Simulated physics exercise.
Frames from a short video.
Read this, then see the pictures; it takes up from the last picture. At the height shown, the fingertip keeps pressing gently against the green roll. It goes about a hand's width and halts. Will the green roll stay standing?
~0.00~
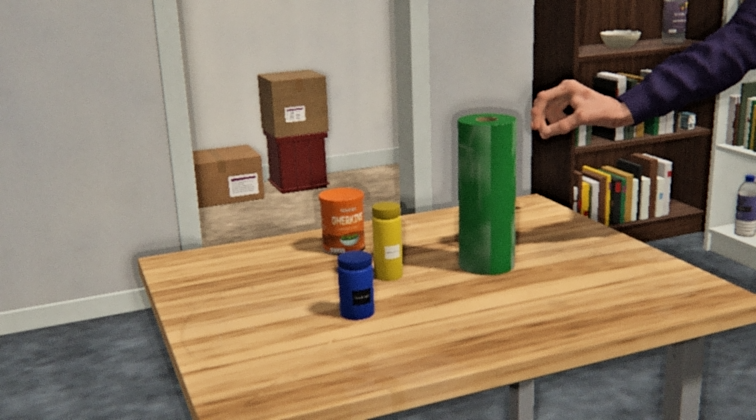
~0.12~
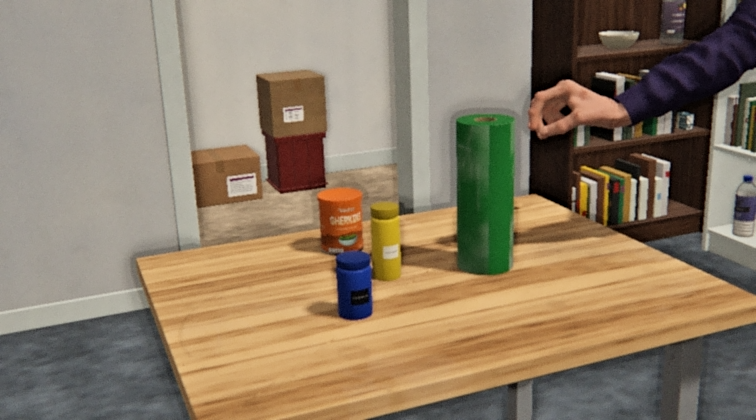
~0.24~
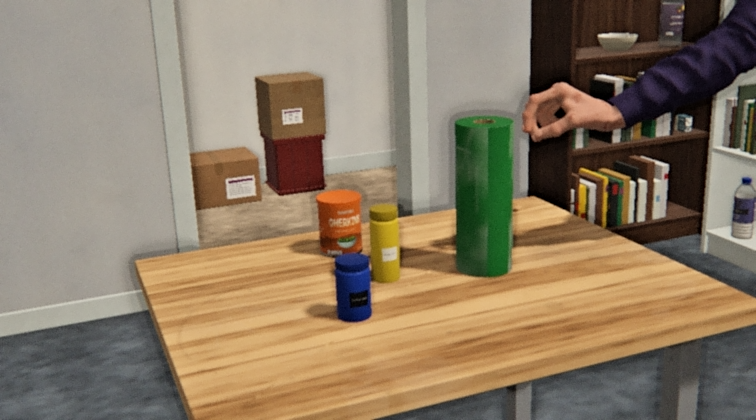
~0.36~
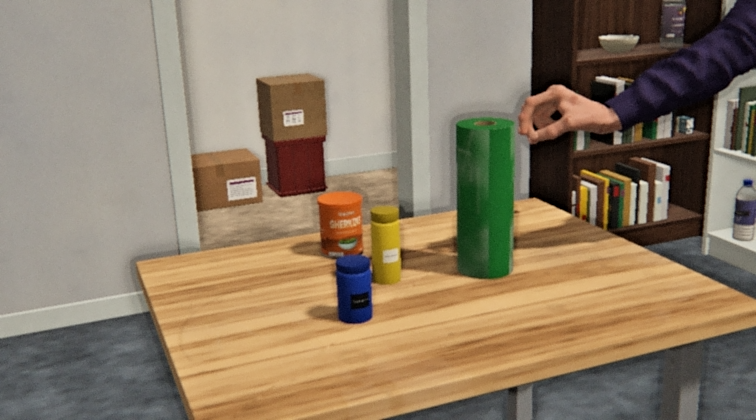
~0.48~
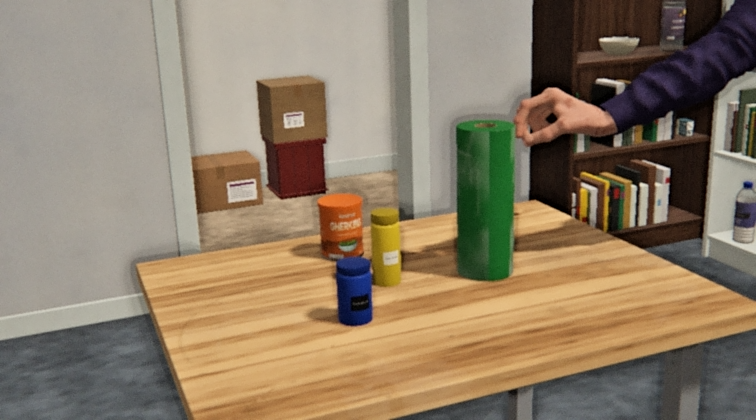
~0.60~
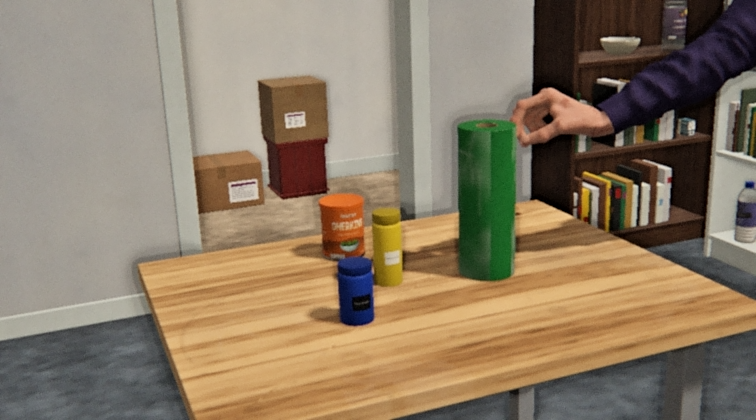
It is bowled over.
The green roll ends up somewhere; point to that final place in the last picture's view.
Near (389, 263).
By 1.50 s, green roll tilted by 17° near (466, 198).
By 2.20 s, green roll tilted by 65° near (414, 233).
By 2.40 s, green roll on its side near (392, 264).
By 2.50 s, green roll resting near (390, 265).
When it is over (4.2 s), lying over on the table, green roll. End places, in pixels of the last picture, green roll near (389, 263).
